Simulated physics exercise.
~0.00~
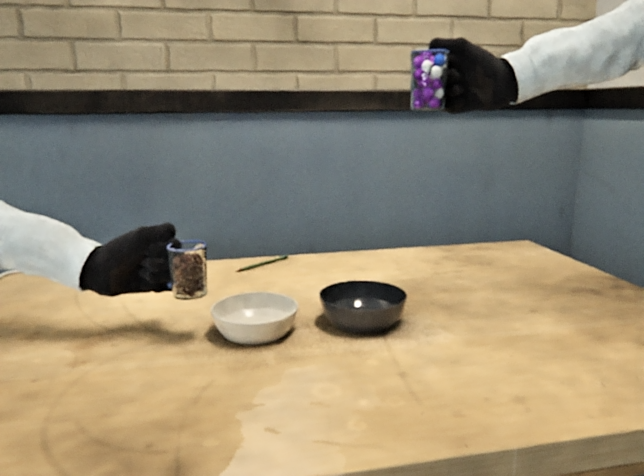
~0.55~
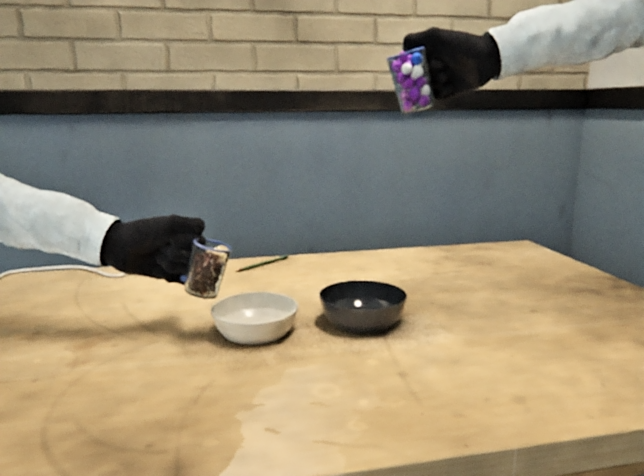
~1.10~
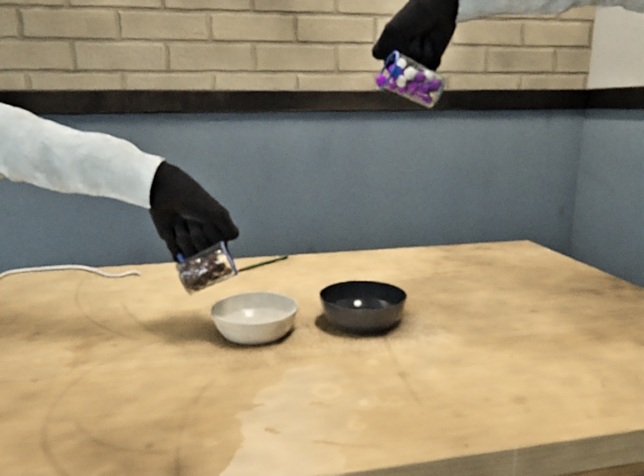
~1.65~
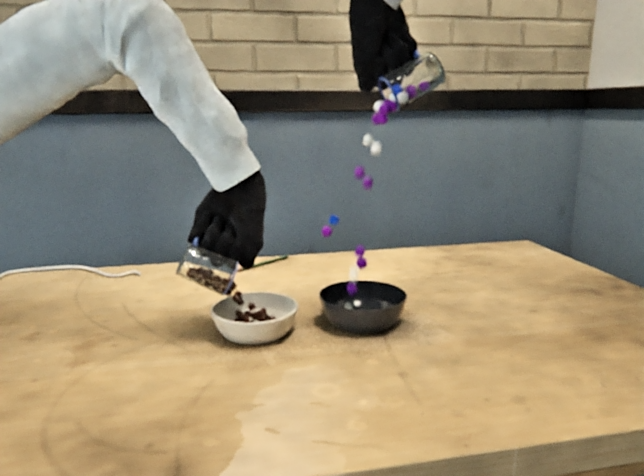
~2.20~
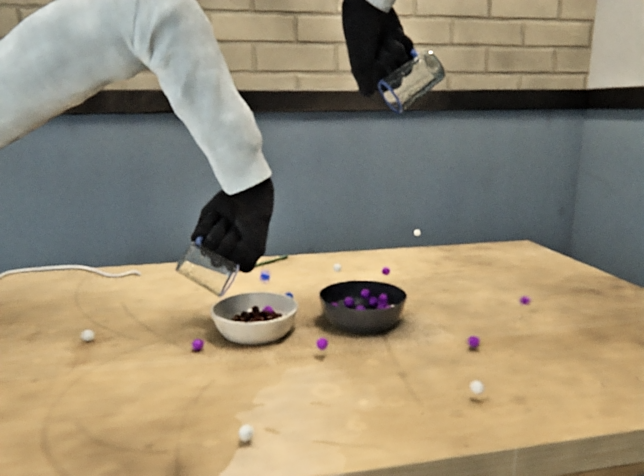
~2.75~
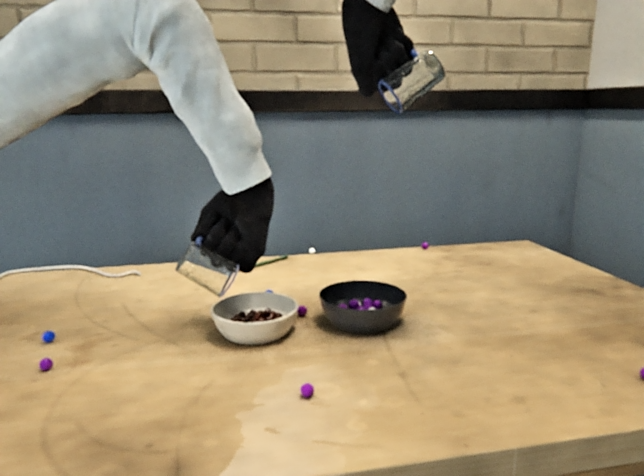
Two black-gloved hands tipped clear cups over two bowls, the left one dropping small brown bits neatly into the white bowl, while purple, white and blue balls fell from high on the right, some staying in the dark bowl and others scattering across the table.
